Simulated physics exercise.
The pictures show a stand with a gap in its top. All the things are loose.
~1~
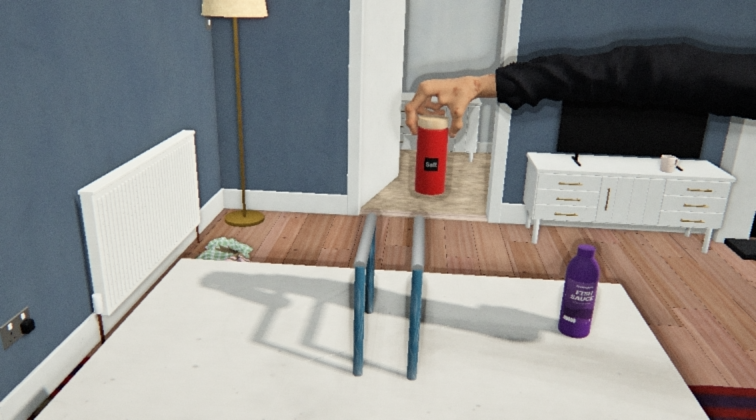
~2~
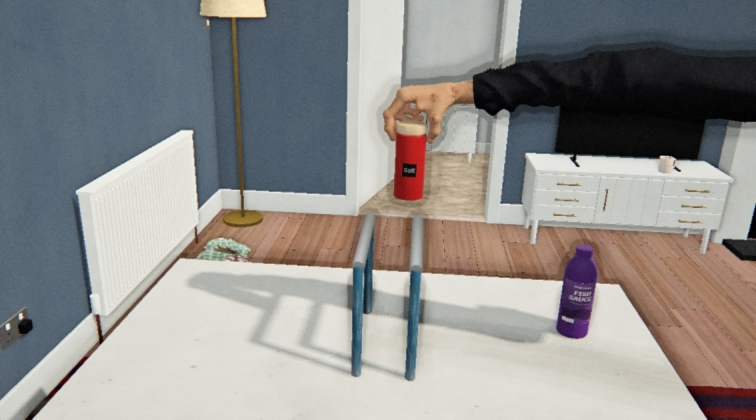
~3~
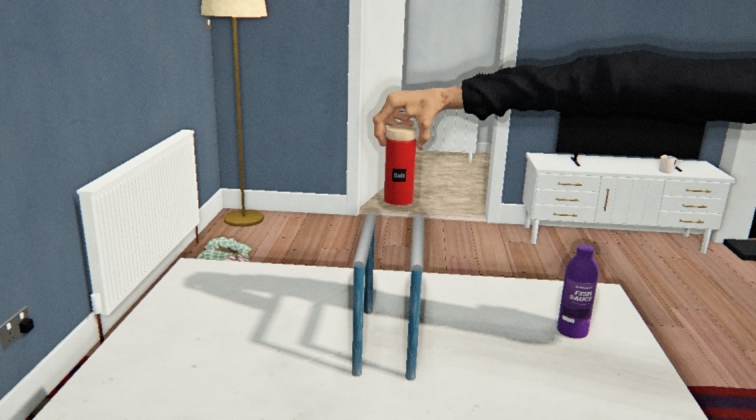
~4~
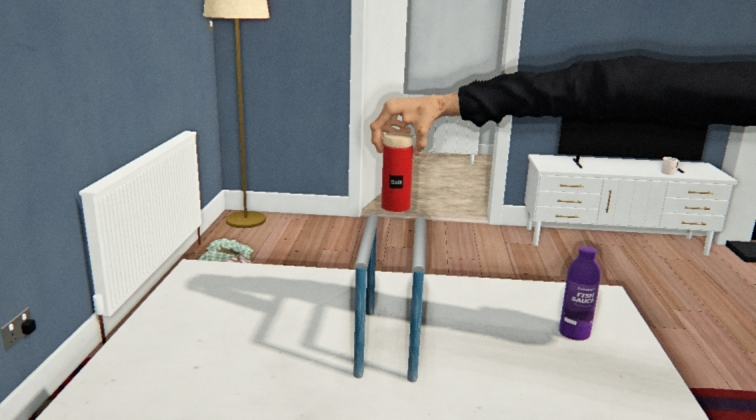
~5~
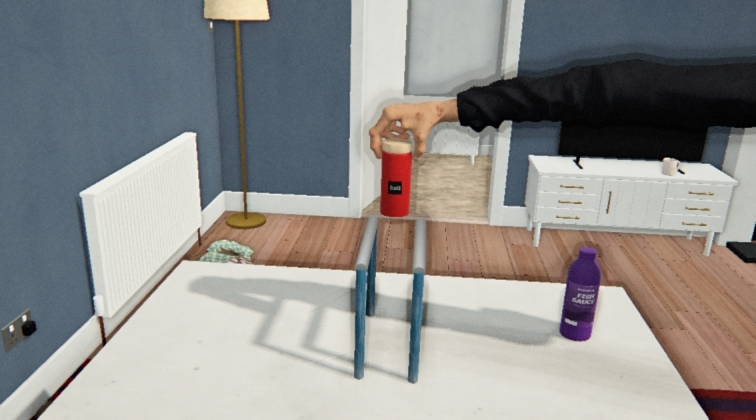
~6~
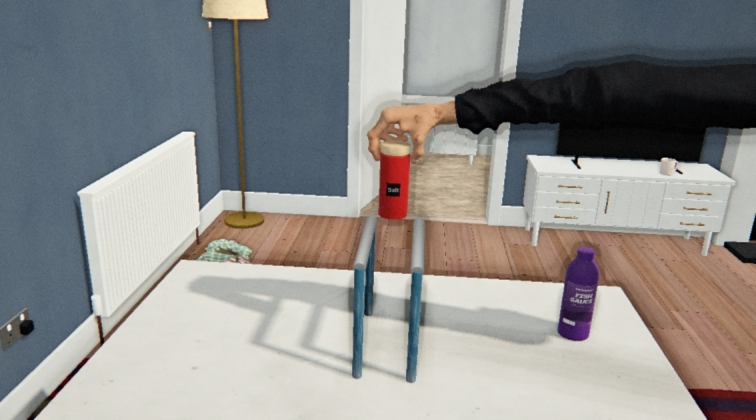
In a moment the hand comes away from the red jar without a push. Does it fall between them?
The jar goes down the gap.
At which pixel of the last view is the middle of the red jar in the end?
At about (389, 315).
Then, 0.32 s on from there, red jar shifted well along near (390, 289).
Then, 0.66 s on from there, red jar shifted well along near (389, 315).
In the end, moved from the start, red jar; purple bottle unmoved. At the end, from the last picture's camera, red jar near (389, 315). The jar reaches the table.
